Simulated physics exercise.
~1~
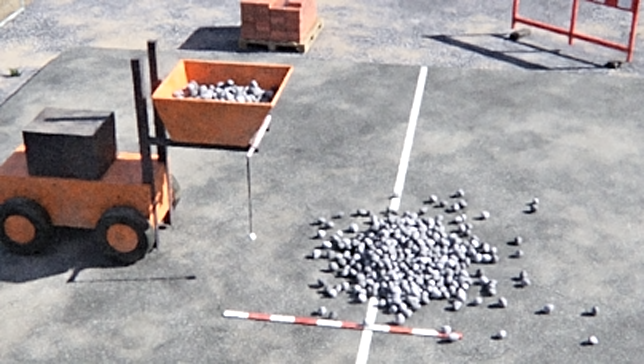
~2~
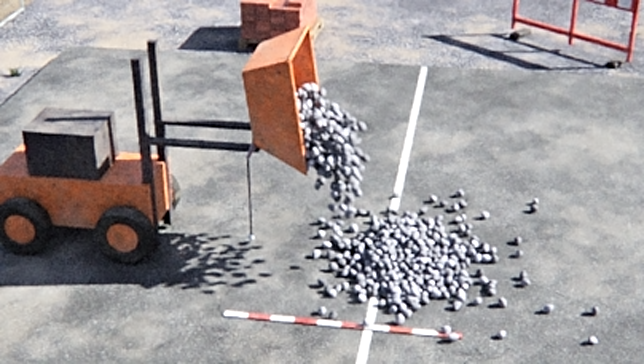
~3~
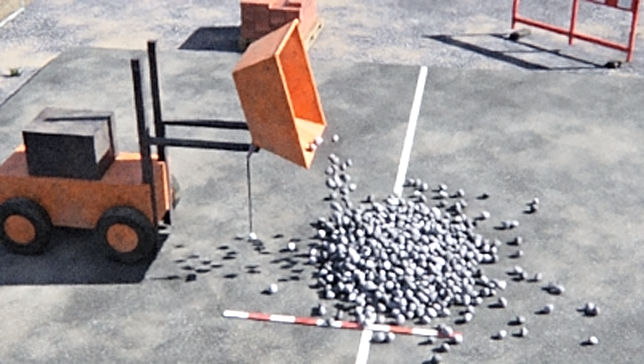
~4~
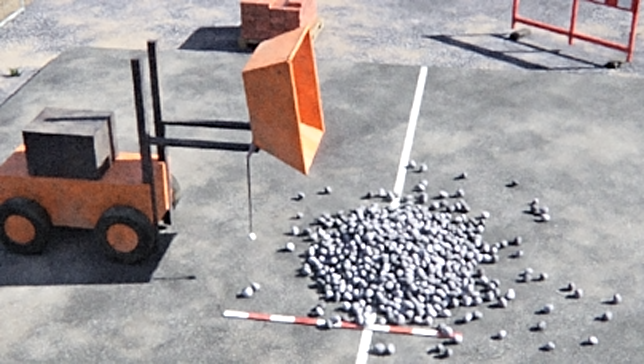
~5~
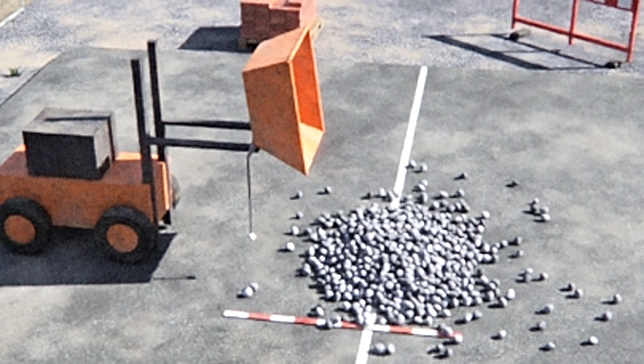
On a paved yard, an orange forklift tips its raised skip steeply forward, pouring grey stones onto a loose heap lying across a white line; the skip jerks slightly back and forward, then stays tipped and empty above the larger, wider pile, with stray stones scattered around.
